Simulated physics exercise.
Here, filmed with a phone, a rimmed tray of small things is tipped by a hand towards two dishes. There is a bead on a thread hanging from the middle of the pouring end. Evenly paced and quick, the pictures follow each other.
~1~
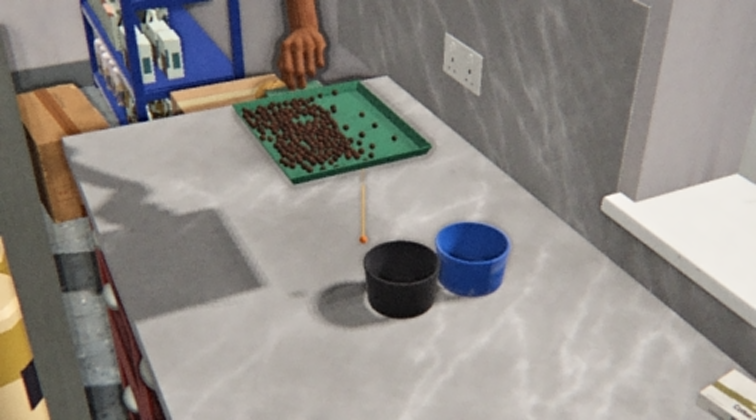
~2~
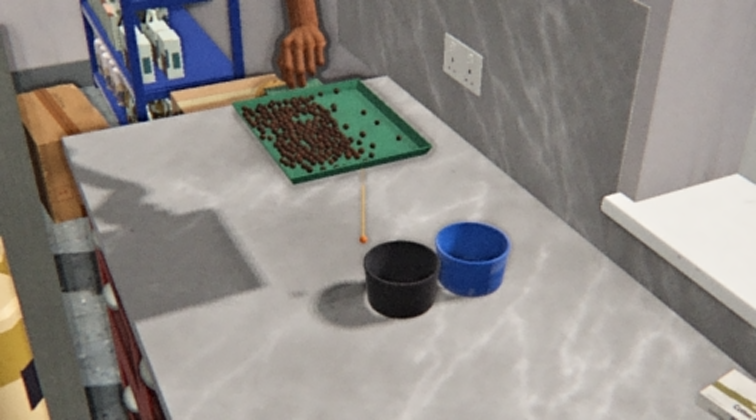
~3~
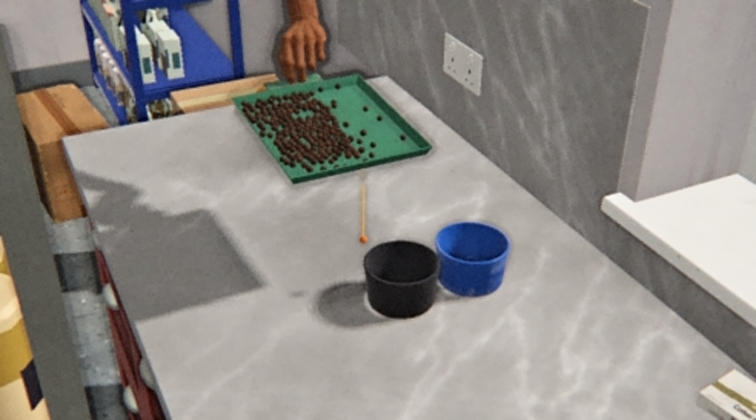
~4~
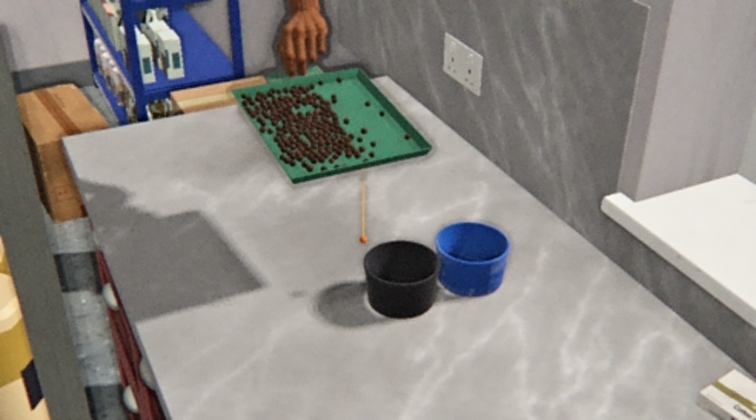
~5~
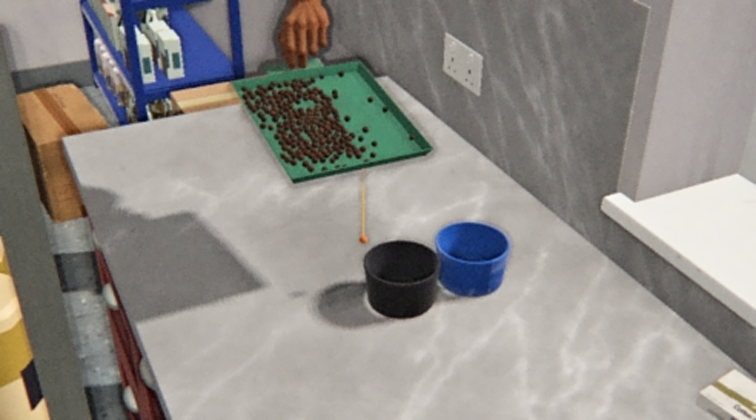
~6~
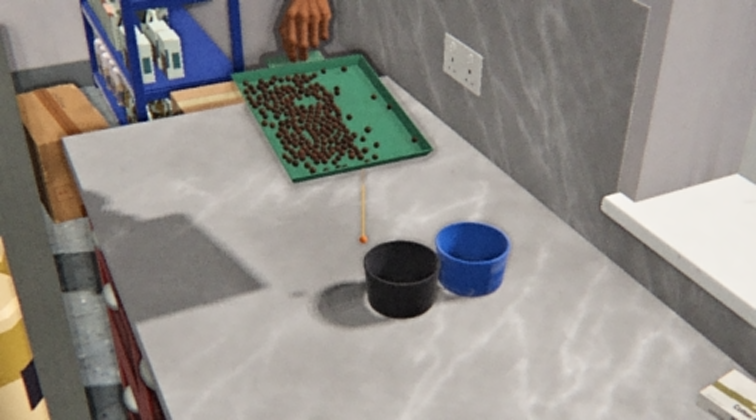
On a grey marbled counter, a hand slightly raises the far end of a green tray of chocolate balls.
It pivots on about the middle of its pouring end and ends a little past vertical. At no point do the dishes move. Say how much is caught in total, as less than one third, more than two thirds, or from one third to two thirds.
In total, from one third to two thirds is caught.
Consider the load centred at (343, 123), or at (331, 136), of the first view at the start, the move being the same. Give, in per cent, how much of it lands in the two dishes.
70 and 70 per cent.
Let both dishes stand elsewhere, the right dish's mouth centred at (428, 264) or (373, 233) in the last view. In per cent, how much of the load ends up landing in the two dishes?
First placement: 80 per cent; second placement: 0 per cent.
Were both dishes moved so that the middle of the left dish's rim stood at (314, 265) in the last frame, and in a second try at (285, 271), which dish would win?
For the first try I'd say the dish over on the right, and for the second, the dish over on the right.
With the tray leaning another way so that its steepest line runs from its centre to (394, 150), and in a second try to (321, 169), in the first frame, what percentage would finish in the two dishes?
First heading roughly 40 %, second roughly 0 %.
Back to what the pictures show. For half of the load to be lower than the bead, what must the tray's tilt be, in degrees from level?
Angle: Close to 65°.
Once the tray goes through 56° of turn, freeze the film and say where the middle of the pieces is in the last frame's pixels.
(368, 170).
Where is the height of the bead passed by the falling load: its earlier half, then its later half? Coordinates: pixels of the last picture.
Early half (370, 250), late half (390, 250).
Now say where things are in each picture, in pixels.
Corners of the pouring end near (293, 175) and (426, 145), level; middle of the load near (306, 133), chocolate balls; left dish near (419, 297); right dish near (491, 276); bead on its thread near (363, 240), in the first picture.
Corners of the pouring end near (293, 175) and (426, 145), level; middle of the load near (306, 132), in the second picture.
Corners of the pouring end near (293, 175) and (427, 145), tipped barely, level across its low end; middle of the load near (306, 130), in the third picture.
Corners of the pouring end near (294, 175) and (427, 146), tipped a little, level across its low end; middle of the load near (306, 126), in the fourth picture.
Corners of the pouring end near (294, 175) and (427, 147), tipped a little, level across its low end; middle of the load near (307, 123), in the fifth picture.
Corners of the pouring end near (294, 175) and (427, 147), tipped a little, level across its low end; middle of the load near (309, 121), all but a few on the move; left dish near (419, 297); right dish near (491, 276), in the sixth picture.
Shortly afterwards, tray tipped steeply; near two thirds on the tray; a little in the left dish; only a few in the right dish; a little outside both; near a quarter in the air.
Next, tray tipped right over; near half in the left dish; a little in the right dish; near half outside both; only a few in the air.
Some moments later, tray tipped past a quarter turn; near half in the left dish; a little in the right dish; near half outside both.
In the end, tray tipped past a quarter turn; near half in the left dish; a little in the right dish; near half outside both.
